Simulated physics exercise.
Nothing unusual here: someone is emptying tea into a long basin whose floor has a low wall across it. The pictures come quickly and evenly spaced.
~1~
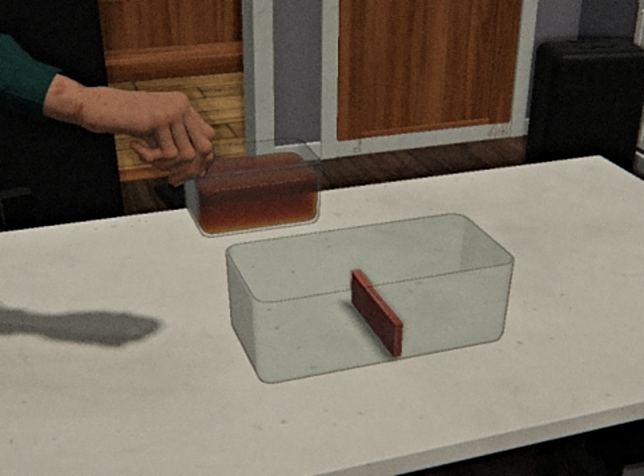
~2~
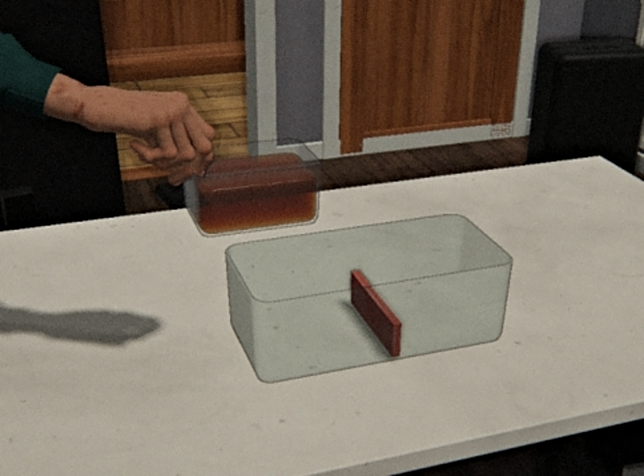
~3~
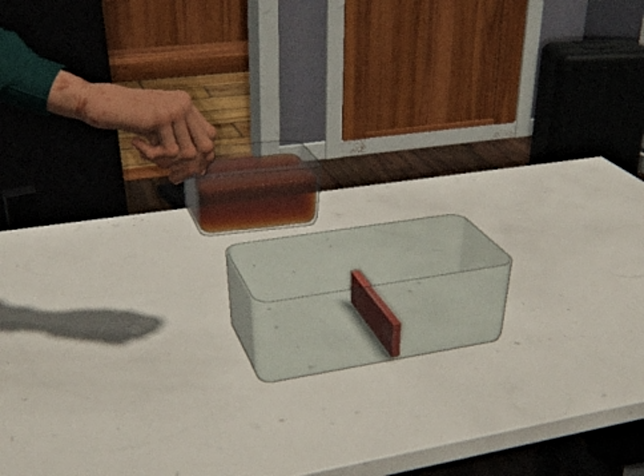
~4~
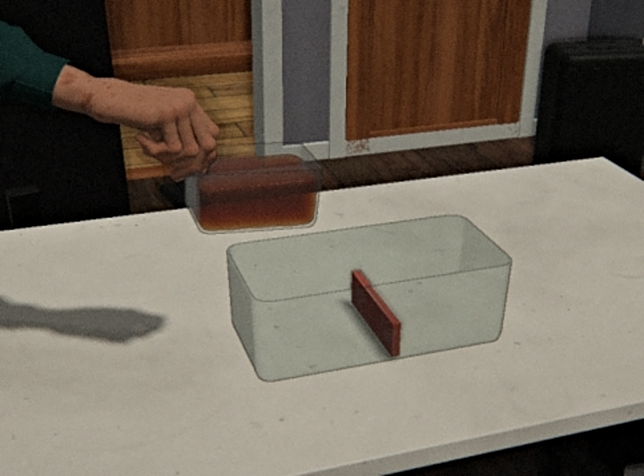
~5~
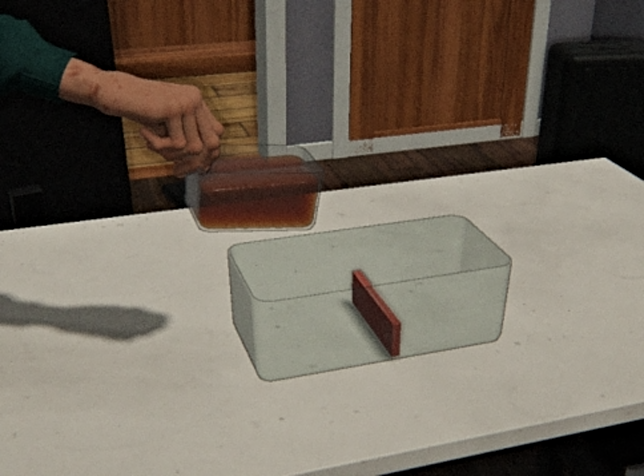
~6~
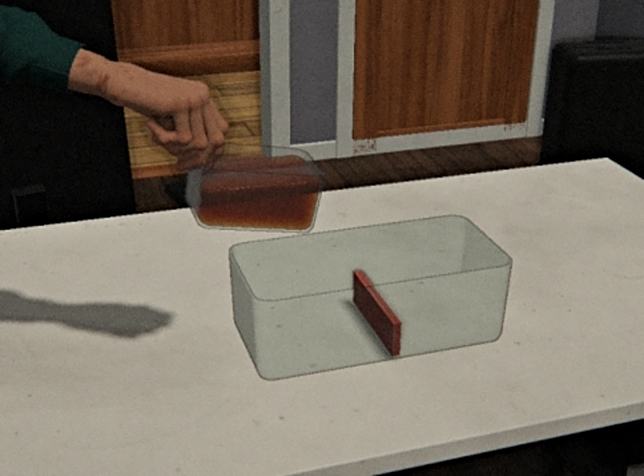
A hand in a dark green sleeve reaches in from the left over a pale tabletop, seen from slightly above, with wooden panels and a dark chair behind. It holds a small clear container of reddish-brown liquid behind a long, empty clear basin with a low red wall across its floor. The hand slowly tilts the container slightly rightward, while the background shifts slightly.
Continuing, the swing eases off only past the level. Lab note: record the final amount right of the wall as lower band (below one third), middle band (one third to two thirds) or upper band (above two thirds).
The share right of the wall is left smaller than one third.
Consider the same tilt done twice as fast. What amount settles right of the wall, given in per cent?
Around 5 percent.
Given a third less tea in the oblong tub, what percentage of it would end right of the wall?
Some 0 per cent.
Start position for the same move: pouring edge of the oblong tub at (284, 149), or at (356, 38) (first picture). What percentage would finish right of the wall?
5 and 75 in a hundred.
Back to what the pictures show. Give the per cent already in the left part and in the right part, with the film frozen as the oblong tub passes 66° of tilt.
20 percent or so left, 0 percent or so right.
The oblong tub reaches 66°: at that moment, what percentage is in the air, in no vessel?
It's close to 30 percent.
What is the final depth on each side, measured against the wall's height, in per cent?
About 50 left, about 10 right.
A moment on, the oblong tub is tipped part way and 48 per cent is still to pour, 20 is left of the wall and 2 right of it.
Next, the oblong tub is tipped right over and 7 per cent is still to pour, 74 is left of the wall and 14 right of it.
Then the oblong tub is tipped right over and 0 per cent is still to pour, 85 is left of the wall and 14 right of it.
Later the oblong tub is tipped right over and 0 per cent is still to pour, 85 is left of the wall and 14 right of it.
In the end 85 per cent lies left of the wall, 14 right of it and 1 outside.
